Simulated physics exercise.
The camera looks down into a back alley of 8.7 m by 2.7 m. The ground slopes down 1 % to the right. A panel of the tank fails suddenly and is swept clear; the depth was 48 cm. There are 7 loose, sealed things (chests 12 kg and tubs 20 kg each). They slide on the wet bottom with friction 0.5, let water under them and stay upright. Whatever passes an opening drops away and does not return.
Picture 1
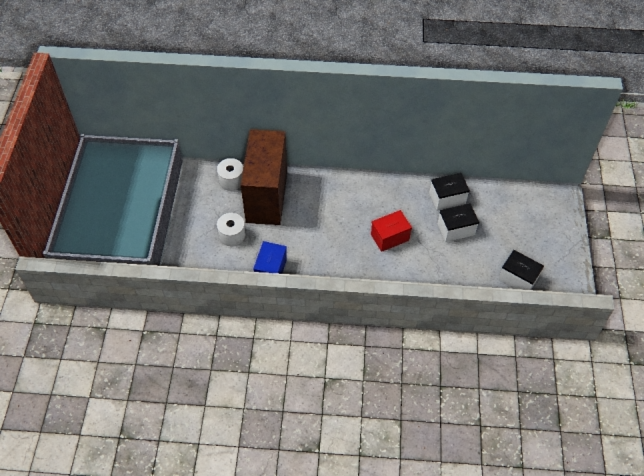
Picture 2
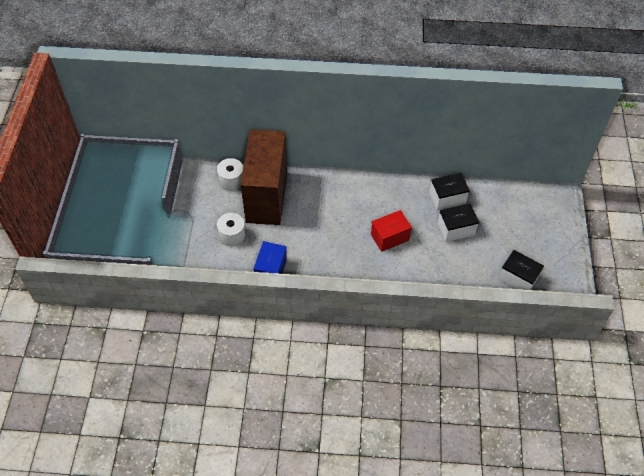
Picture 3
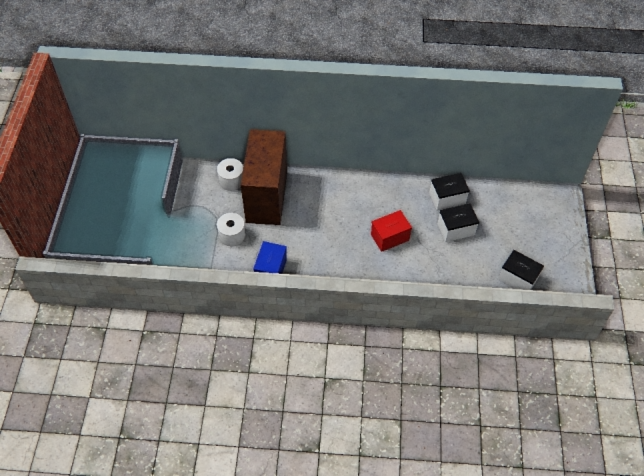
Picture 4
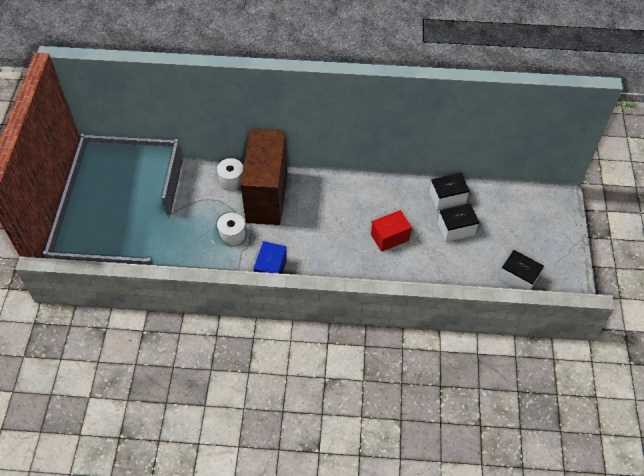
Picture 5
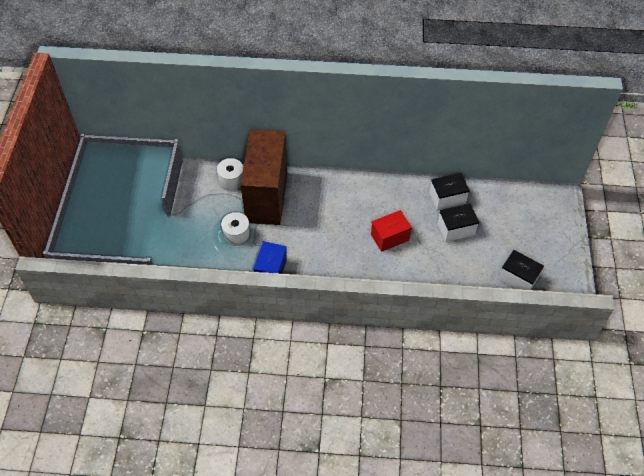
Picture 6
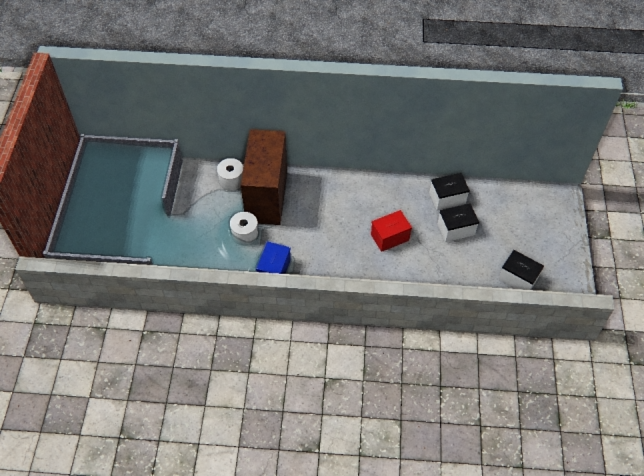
We see a panel of a water tank at the left of a walled alley give way, and water spreads right across the ground, nudging the nearer white tub rightward and then slightly shifting the blue chest.
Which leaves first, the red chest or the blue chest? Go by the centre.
The blue one.
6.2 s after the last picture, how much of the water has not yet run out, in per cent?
About 64 per cent.
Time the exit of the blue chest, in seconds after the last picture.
Near 2.5 s.
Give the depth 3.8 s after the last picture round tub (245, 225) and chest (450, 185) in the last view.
Roughly 7 and 4 cm.
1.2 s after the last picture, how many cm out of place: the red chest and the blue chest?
About 5 and 250 cm.
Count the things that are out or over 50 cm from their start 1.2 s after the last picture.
By then 2.
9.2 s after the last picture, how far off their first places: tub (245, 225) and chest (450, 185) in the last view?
In turn: 400 cm, gone out.
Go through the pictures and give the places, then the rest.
The red chest at (392, 224) rests on the ground; the blue chest at (270, 257) rests on the ground; 3.7 m2 under water; 0 of 7 have shifted, in the first picture.
The red chest at (392, 224), on the bottom; the blue chest at (270, 257) rests on the ground; 4.3 m2 under water; 0 of 7 have shifted, in the second picture.
The red chest at (392, 224) rests on the ground; the blue chest at (270, 257), on the bottom; water covers 5.1 m2; 0 of 7 have shifted, in the third picture.
The red chest at (392, 224), on the bottom; the blue chest at (270, 257) rests on the ground; water covers 5.7 m2; 0 of 7 have shifted, in the fourth picture.
The red chest at (392, 224) rests on the ground; the blue chest at (270, 257) rests on the ground; 6.3 m2 under water; 1 of 7 have shifted, in the fifth picture.
The red chest at (392, 224) rests on the ground; the blue chest at (273, 258) rests on the ground, 6 cm from its start; water covers 6.6 m2; 2 of 7 have shifted, in the sixth picture.
Then, 1.2 s after the last picture the red chest is near (395, 222), 0.1 m from its start, aground; the blue chest is near (440, 258), 2.7 m from its start, aground; 0 of 7 are out; 0 afloat.
Then, 3.8 s after the last picture the red chest is near (489, 197), 1.8 m from its start, afloat; the blue chest has gone out (2.7 s after the last picture); 2 of 7 are out; 1 afloat.
Then, 6.2 s after the last picture the red chest has gone out (5.7 s after the last picture); the blue chest has gone out (2.7 s after the last picture); 5 of 7 are out; 0 afloat.
Then, 9.2 s after the last picture the red chest has gone out (5.7 s after the last picture); the blue chest has gone out (2.7 s after the last picture); 5 of 7 are out; 0 afloat.
